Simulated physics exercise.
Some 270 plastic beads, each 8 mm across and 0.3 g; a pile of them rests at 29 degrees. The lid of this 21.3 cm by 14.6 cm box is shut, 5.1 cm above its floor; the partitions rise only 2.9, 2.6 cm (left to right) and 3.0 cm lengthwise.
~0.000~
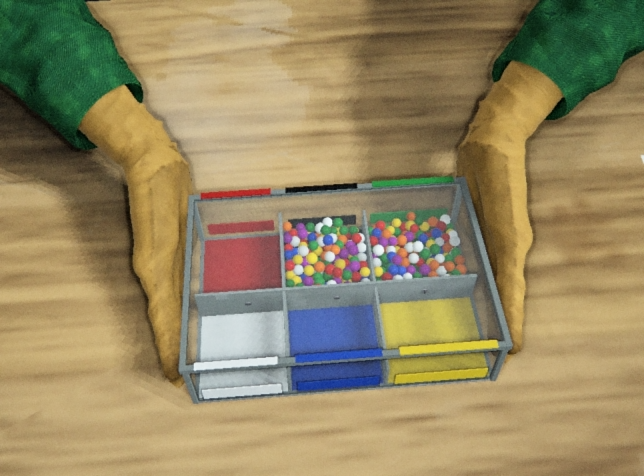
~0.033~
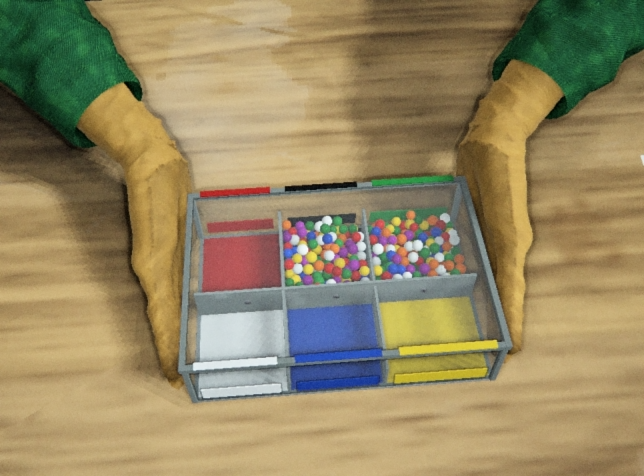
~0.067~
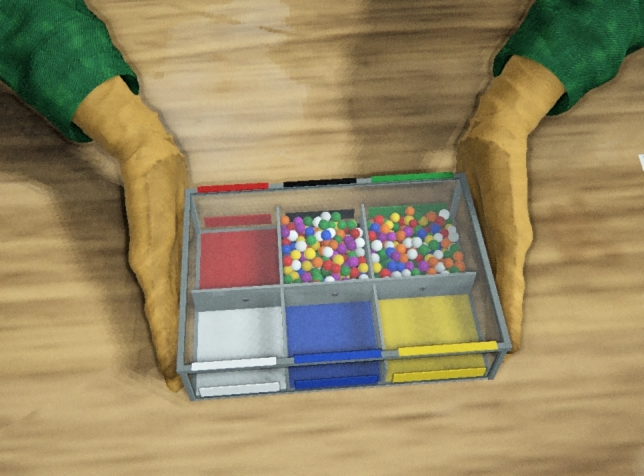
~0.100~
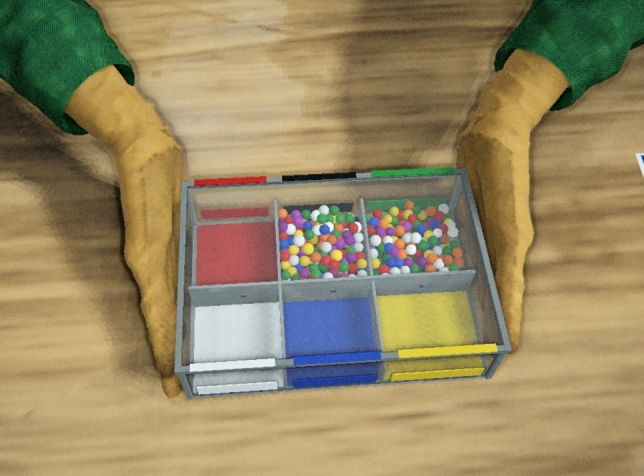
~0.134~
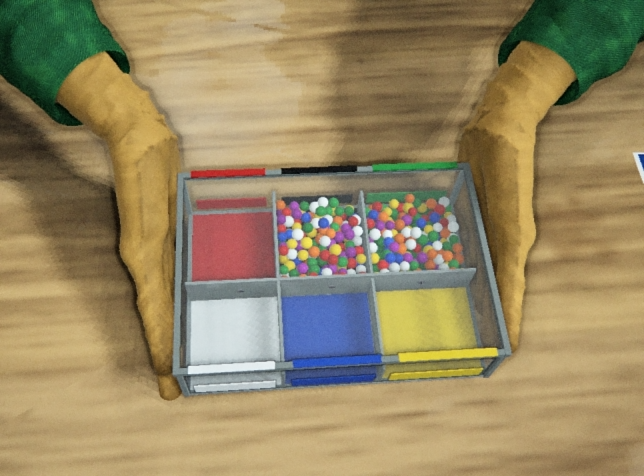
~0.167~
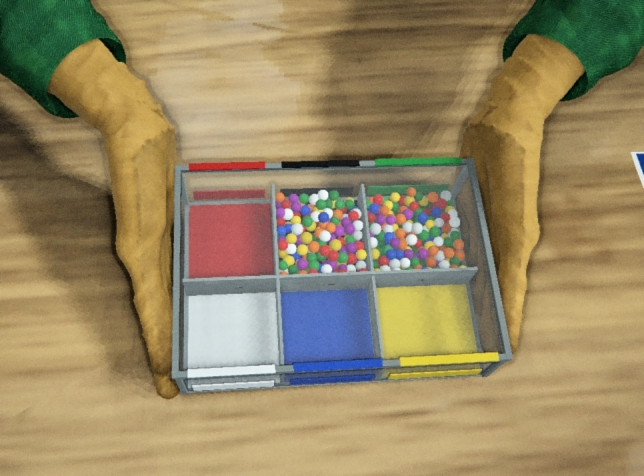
On a pale wooden tabletop, seen from above and slightly in front, two tan hands in green sleeves hold a closed clear box by its left and right sides. Its six compartments show red at back left, white, blue and yellow along the front, and many multicoloured beads in the black and green back sections. The hands slowly tilt the box a little, while the beads stay in their two sections.
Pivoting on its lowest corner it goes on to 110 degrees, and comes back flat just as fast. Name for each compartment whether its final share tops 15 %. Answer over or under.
Red under, blue over, green under, yellow over, white under, black under.
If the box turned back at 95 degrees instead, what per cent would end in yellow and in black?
Yellow 65; black 10.
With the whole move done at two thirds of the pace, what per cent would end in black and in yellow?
In that case black 0, yellow 75.
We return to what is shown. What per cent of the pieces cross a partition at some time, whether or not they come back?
Roughly 95 per cent.
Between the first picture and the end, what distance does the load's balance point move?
Roughly 8.5 cm.
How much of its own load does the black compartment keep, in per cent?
Some 0 per cent.
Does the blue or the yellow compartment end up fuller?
It is the yellow one.
After 0.98 s, tilt 110 degrees; blue 15 %, green 25 %, yellow 40 %, black 20 %.
After 1.51 s, tilt 50 degrees; blue 25 %, green 5 %, yellow 75 %.
After 2.11 s, tilt 0 degrees; blue 25 %, green 5 %, yellow 75 %.
At rest (2.7 s), red 0 %, blue 25 %, green 5 %, yellow 75 %, white 0 %, black 0 %.
